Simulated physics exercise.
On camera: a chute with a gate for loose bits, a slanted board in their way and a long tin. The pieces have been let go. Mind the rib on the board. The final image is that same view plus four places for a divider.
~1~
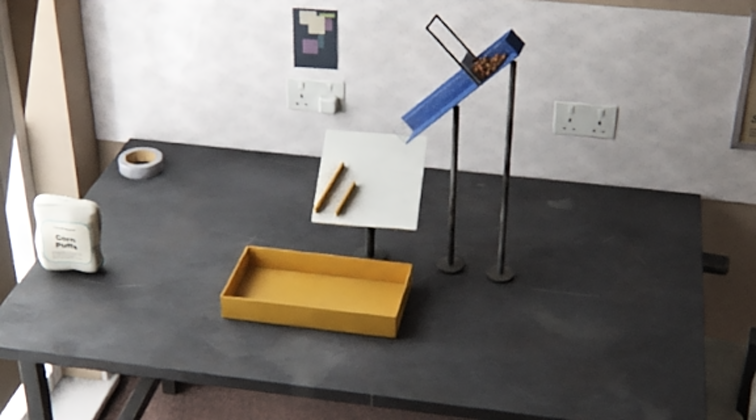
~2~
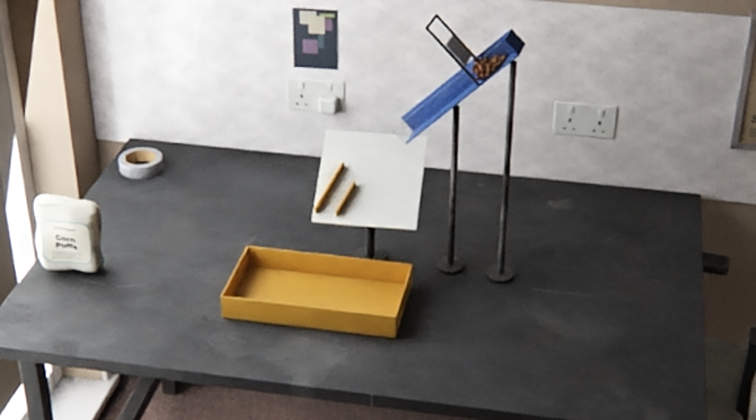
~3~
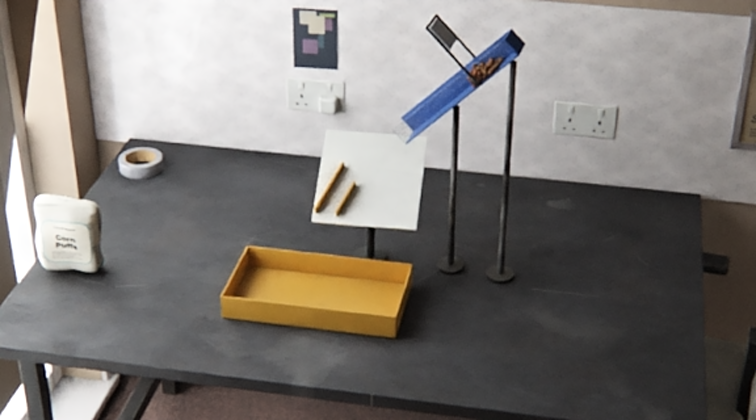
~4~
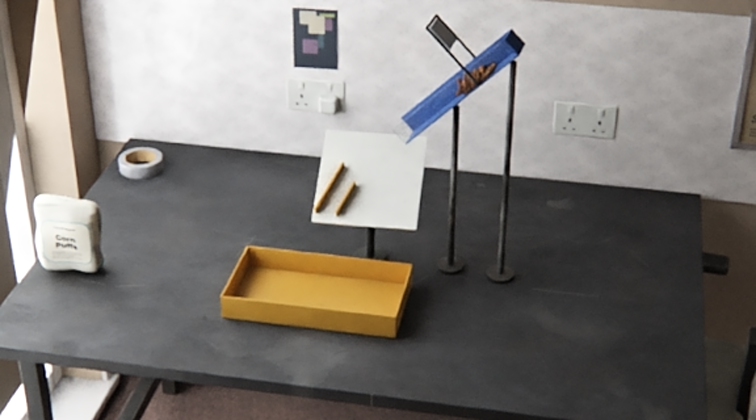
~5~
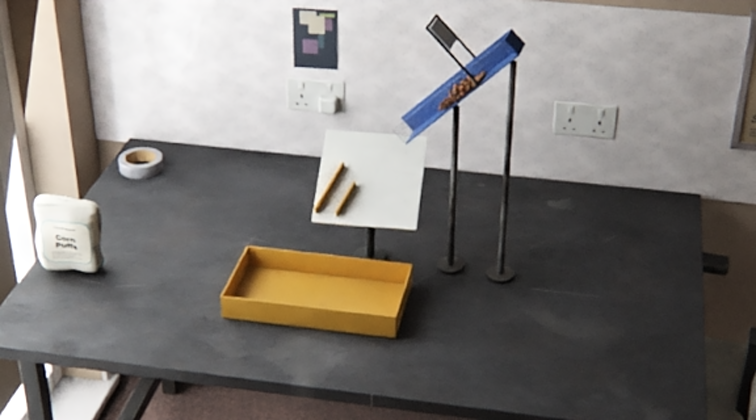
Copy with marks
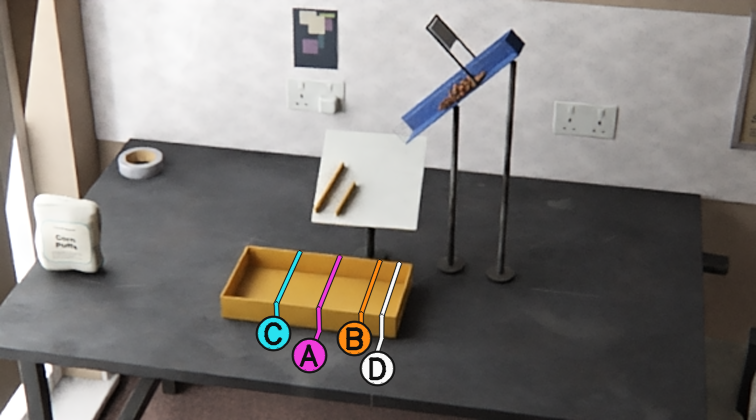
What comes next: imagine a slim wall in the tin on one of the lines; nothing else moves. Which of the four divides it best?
The best line is A.
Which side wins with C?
More lands on the right.
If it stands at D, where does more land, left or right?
Left.
On the marked copy, line A crosses the front rim at (319, 308); line B crosses the front rim at (361, 313); line C crosses the front rim at (276, 303); line D crosses the front rim at (381, 315).
For line A, of what is caught, close to two thirds on the left of the divider, close to a third on the right.
For line B, of what is caught, all but a few on the left of the divider, a small share on the right.
For line C, of what is caught, a small share on the left of the divider, the bulk on the right.
For line D, of what is caught, all but a few on the left of the divider, only a few on the right.
